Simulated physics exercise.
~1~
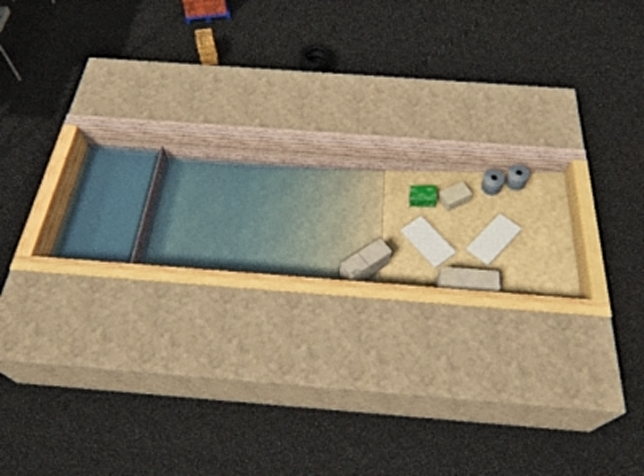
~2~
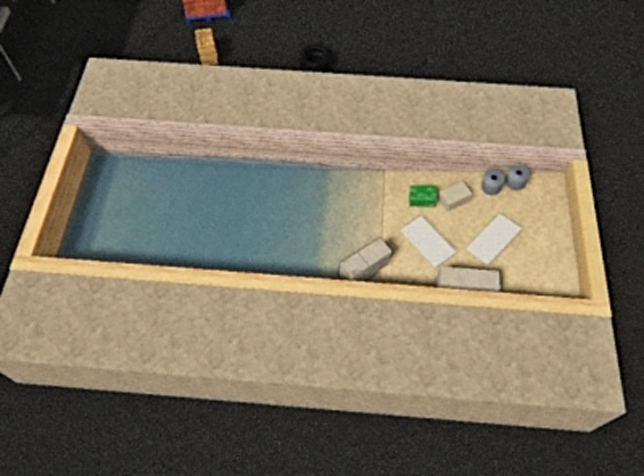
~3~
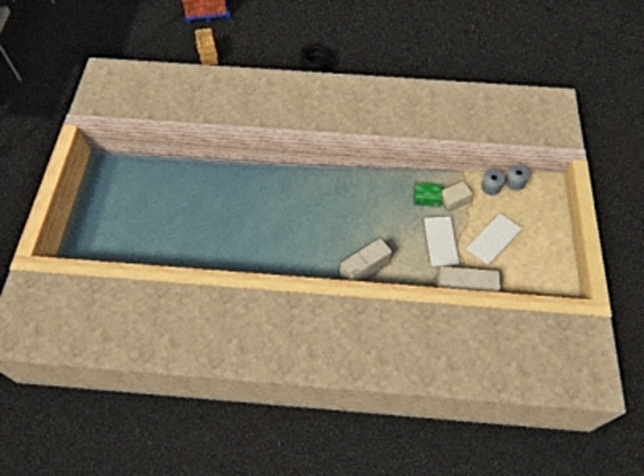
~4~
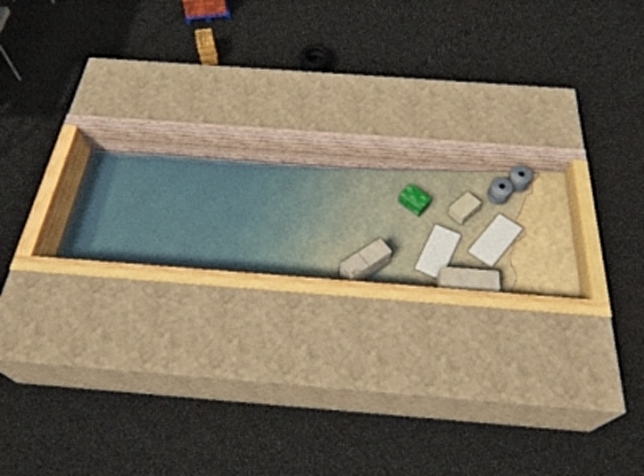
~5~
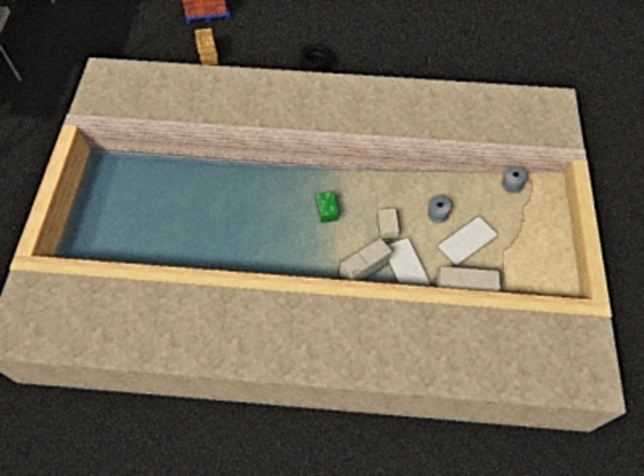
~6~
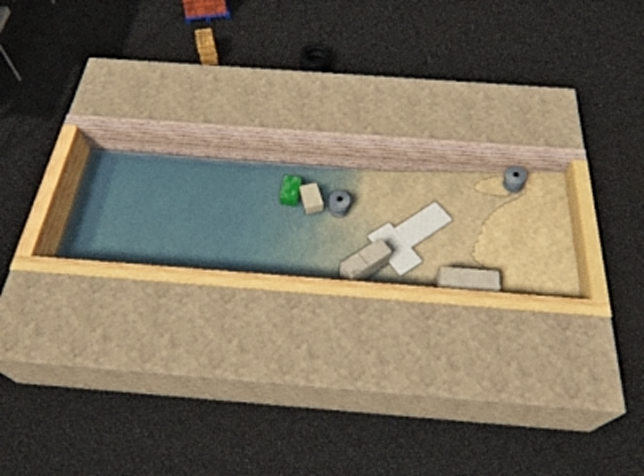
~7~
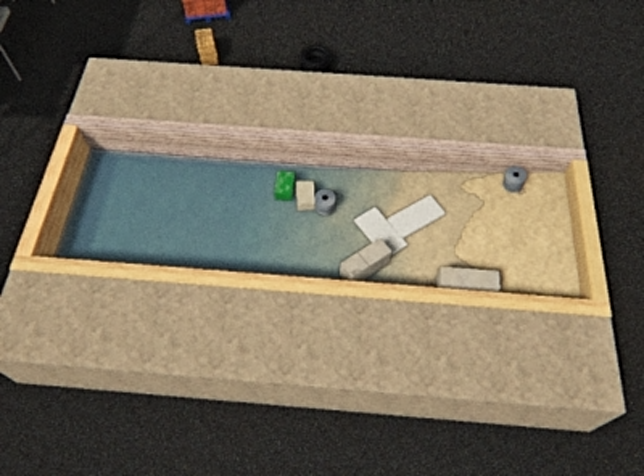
A long, wood-edged basin with a strip of sand is seen from above at an angle, with blue water at the left behind a thin upright barrier. On the sand at the right lie a green crate, a small beige box, two pale panels and two grey tubs, with greyish blocks near the front edge. The barrier disappears and the water spreads right, reaching the loose things and nudging them. It then draws back, sweeping the crate, box, one tub and both panels leftward. Finally the crate, box and tub sit together in the water, the panels overlap behind a block, and the other tub remains at right.
